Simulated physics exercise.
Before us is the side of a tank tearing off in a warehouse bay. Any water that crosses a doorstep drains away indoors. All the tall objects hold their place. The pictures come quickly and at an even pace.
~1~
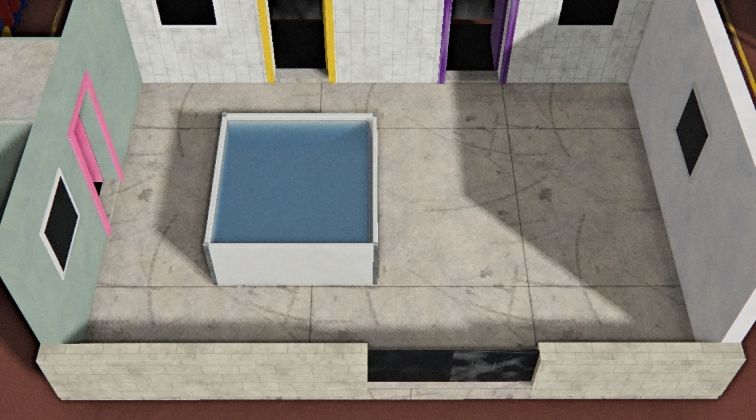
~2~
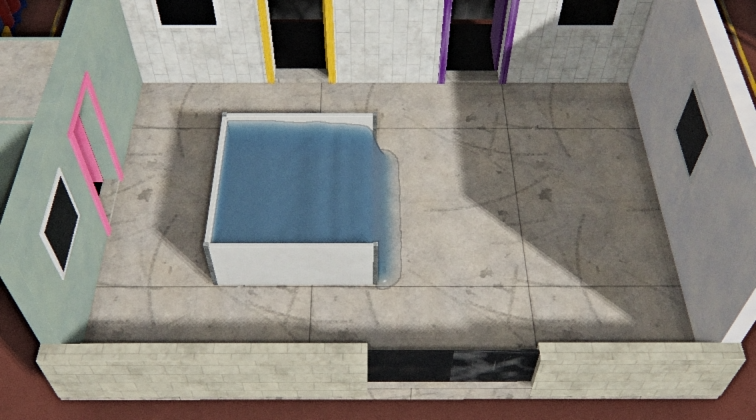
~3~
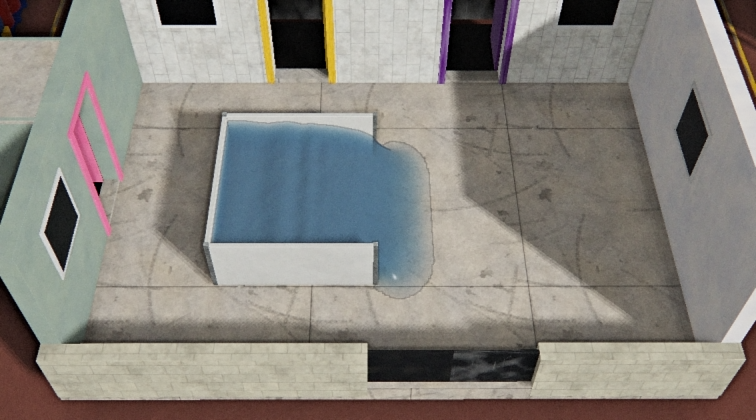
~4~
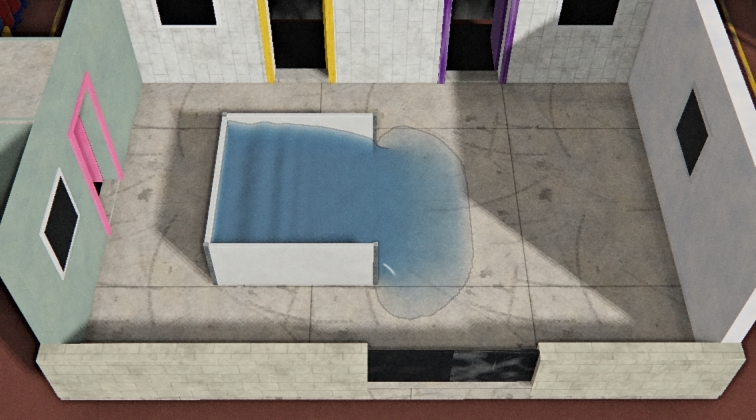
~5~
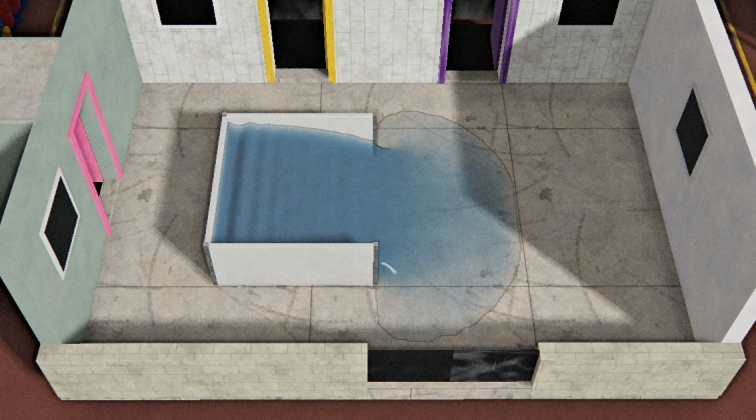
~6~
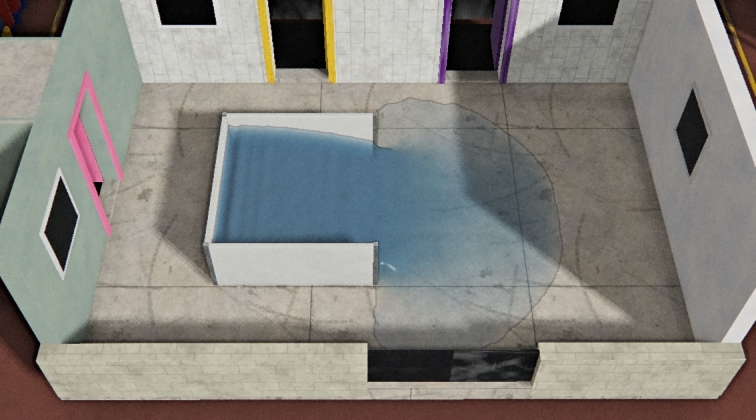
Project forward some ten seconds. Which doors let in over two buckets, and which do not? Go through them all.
My prediction: The yellow door does not surpass two buckets. The purple door surpasses two buckets. The pink door surpasses two buckets.
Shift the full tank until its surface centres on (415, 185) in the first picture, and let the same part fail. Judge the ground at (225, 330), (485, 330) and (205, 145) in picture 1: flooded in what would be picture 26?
Bone-dry, soaked, bone-dry.
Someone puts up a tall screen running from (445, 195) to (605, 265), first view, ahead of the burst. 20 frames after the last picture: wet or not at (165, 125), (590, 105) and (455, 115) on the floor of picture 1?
Untouched, soaked, soaked.
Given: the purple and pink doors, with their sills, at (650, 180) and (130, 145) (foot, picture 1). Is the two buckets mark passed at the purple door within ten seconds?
Checking it alone, the purple door overshoots.
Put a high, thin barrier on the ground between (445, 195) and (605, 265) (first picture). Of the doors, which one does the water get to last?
That would be the door marked pink.
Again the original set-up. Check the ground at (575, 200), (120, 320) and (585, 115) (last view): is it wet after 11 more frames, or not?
Point 1: Drenched; point 2: Not wet; point 3: Drenched.
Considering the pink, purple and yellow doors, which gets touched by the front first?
It's the purple-painted one.
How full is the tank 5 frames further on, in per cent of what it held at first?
Close to 50 in a hundred.
A moment on, water covers 55 % of the floor; the yellow door not reached, the purple door wet at the sill, nothing in, the pink door not reached.
Next, water covers 55 % of the floor; the yellow door not reached, the purple door under two buckets in, the pink door not reached.
Then, water covers 55 % of the floor; the yellow door not reached, the purple door over two buckets in, the pink door not reached.
Later, water covers 80 % of the floor; the yellow door wet at the sill, nothing in, the purple door far over two buckets in, the pink door not reached.
In the end, water covers 100 % of the floor; the yellow door under two buckets in, the purple door far over two buckets in, the pink door over two buckets in.
